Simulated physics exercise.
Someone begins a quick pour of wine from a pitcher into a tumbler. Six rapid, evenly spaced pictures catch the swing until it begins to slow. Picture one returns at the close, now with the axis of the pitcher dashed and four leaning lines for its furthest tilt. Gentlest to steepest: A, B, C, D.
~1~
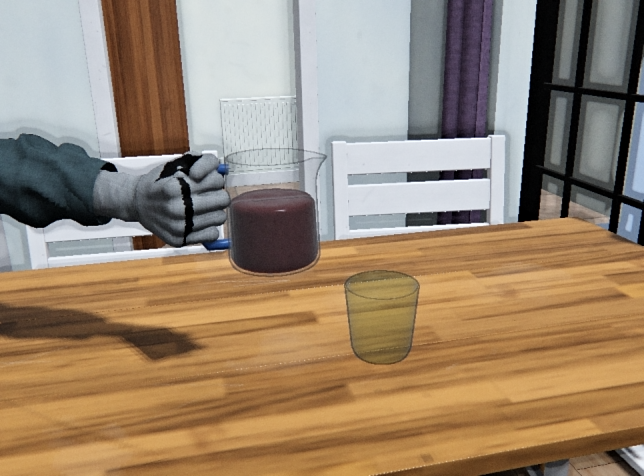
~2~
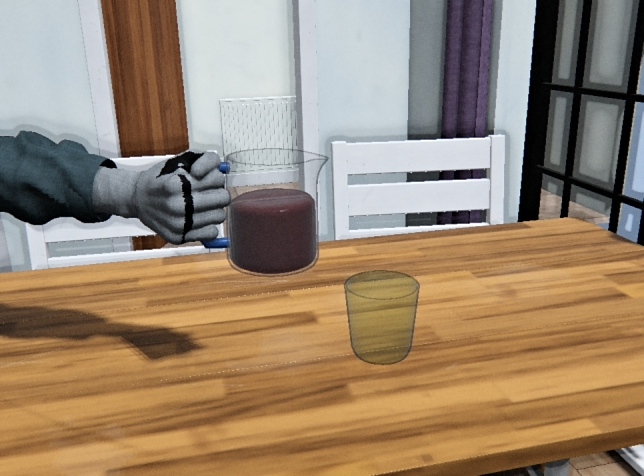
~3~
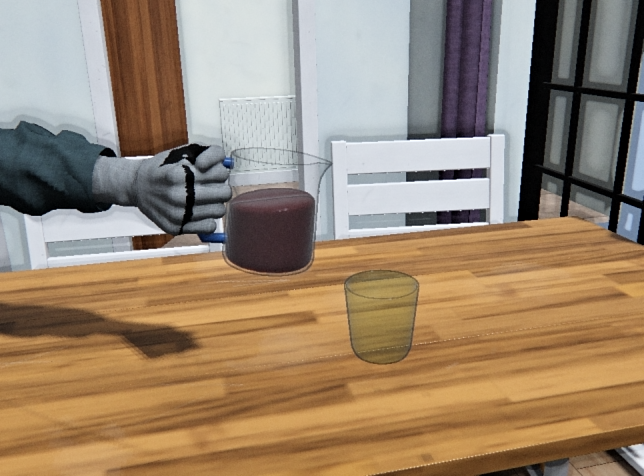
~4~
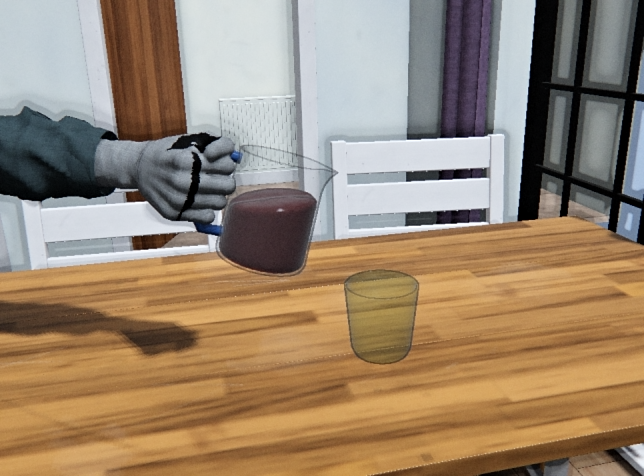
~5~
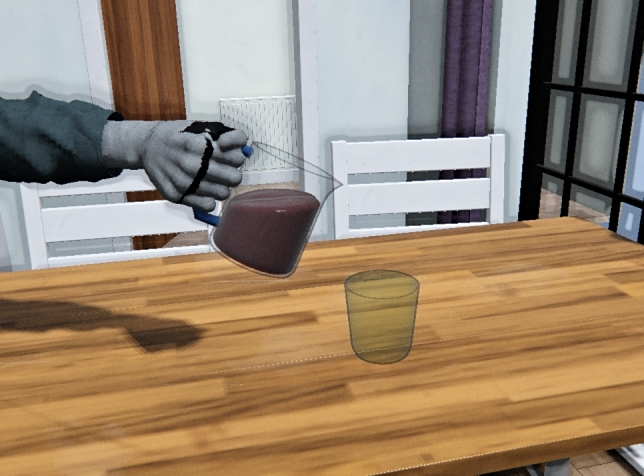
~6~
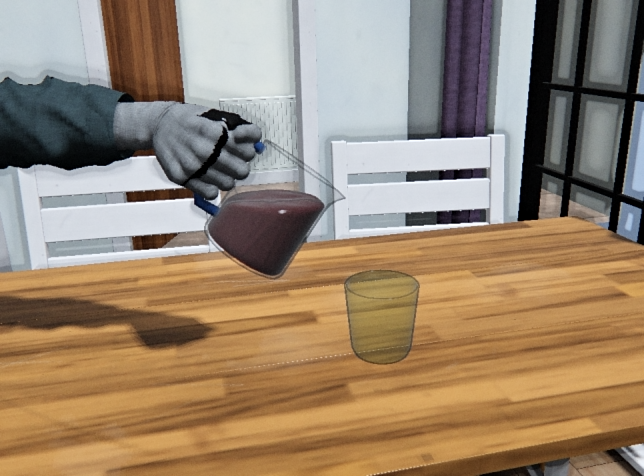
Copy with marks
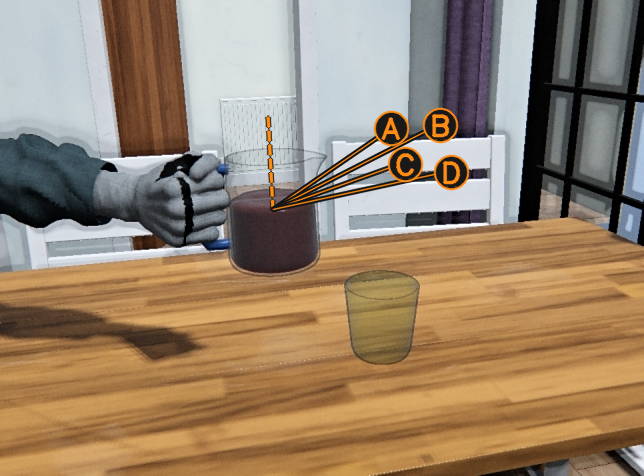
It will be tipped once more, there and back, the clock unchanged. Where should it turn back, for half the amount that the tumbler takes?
Take C.
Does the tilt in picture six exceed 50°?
No.
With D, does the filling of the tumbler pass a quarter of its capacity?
Yes, it does.
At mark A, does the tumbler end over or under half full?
Under.
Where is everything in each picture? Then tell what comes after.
The first picture shows upright, lip at (325, 156); rim of the tumbler round (382, 284); nothing has left yet.
The second picture shows upright, lip at (326, 157); nothing has left yet.
The third picture shows tipped about 7°, lip at (330, 162); nothing has left yet.
The fourth picture shows tipped about 16°, lip at (336, 171); nothing has left yet.
The fifth picture shows tipped about 26°, lip at (341, 183); nothing has left yet.
The sixth picture shows tipped about 37°, lip at (344, 196); nothing has left yet.
On the marked copy, A at (376, 138); B at (425, 131); C at (388, 168); D at (435, 174).
For mark A, the tumbler ends with about 20 % of what it can hold.
For mark B, the tumbler ends with about 35 % of what it can hold.
For mark C, the tumbler ends with about 51 % of what it can hold.
For mark D, the tumbler ends with about 64 % of what it can hold; 6 % of the wine is spilt.
